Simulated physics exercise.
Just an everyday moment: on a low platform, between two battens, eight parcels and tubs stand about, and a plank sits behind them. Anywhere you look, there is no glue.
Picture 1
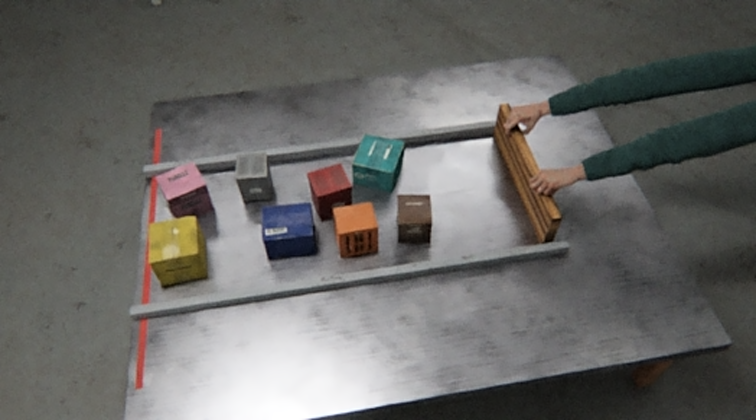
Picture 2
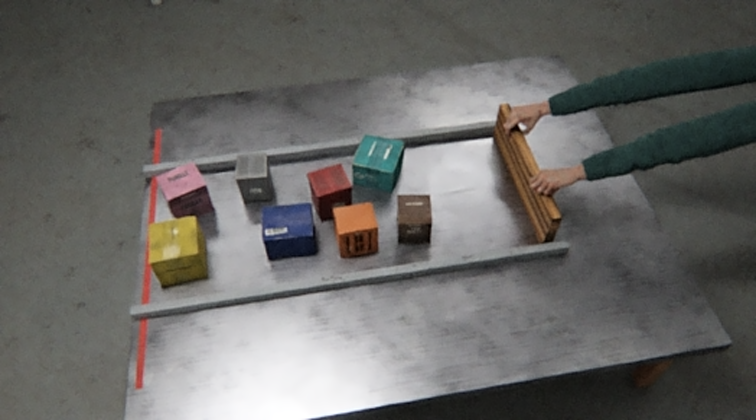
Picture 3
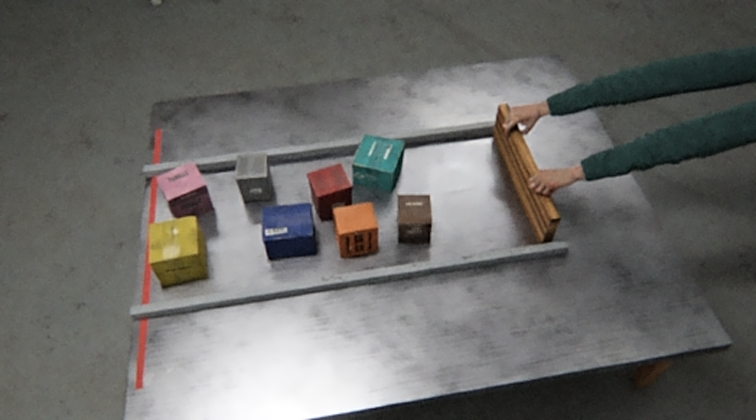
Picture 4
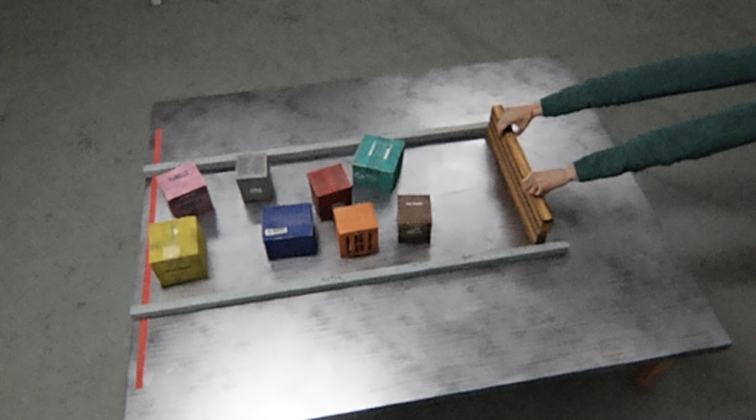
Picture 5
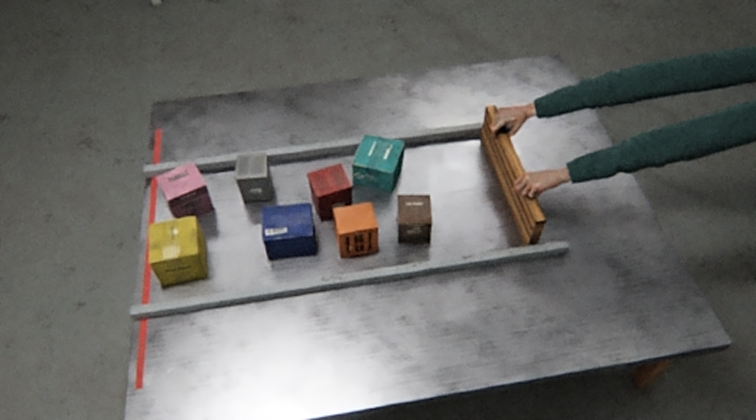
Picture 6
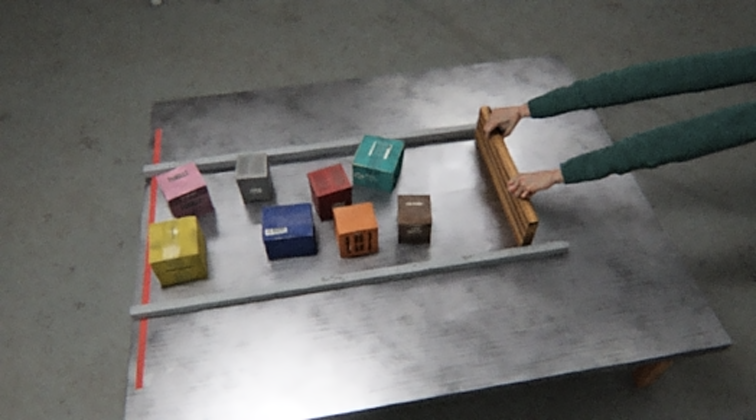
We see eight coloured boxes standing between two battens on a low platform, with a red tape line at the left, while two green-sleeved arms slide a wooden plank slightly leftward from the right; the boxes stay still.
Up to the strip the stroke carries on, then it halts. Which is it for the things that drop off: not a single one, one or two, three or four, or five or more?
It is five or more.
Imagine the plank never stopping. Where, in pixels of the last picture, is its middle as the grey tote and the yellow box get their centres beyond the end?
Middle: Roughly (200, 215); roughly (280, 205).
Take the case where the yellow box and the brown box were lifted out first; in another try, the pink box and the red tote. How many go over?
Count: 6 (first case); 6 (second).
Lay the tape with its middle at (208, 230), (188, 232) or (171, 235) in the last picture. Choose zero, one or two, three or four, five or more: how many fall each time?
3 or 4; five or more; five or more.
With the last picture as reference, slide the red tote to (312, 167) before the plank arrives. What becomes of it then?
From that spot it ends up off.
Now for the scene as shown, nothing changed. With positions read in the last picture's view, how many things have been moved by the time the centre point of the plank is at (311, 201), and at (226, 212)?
The count reaches 7 first and 8 second.
A little later, none off yet; yellow box at rest near (179, 251); pink box at rest near (186, 194); grey tote at rest near (255, 178).
When it is over, the number that fall off is five or more; down, brown box, turquoise parcel, orange crate, red tote, blue parcel, grey tote, pink box and yellow box.
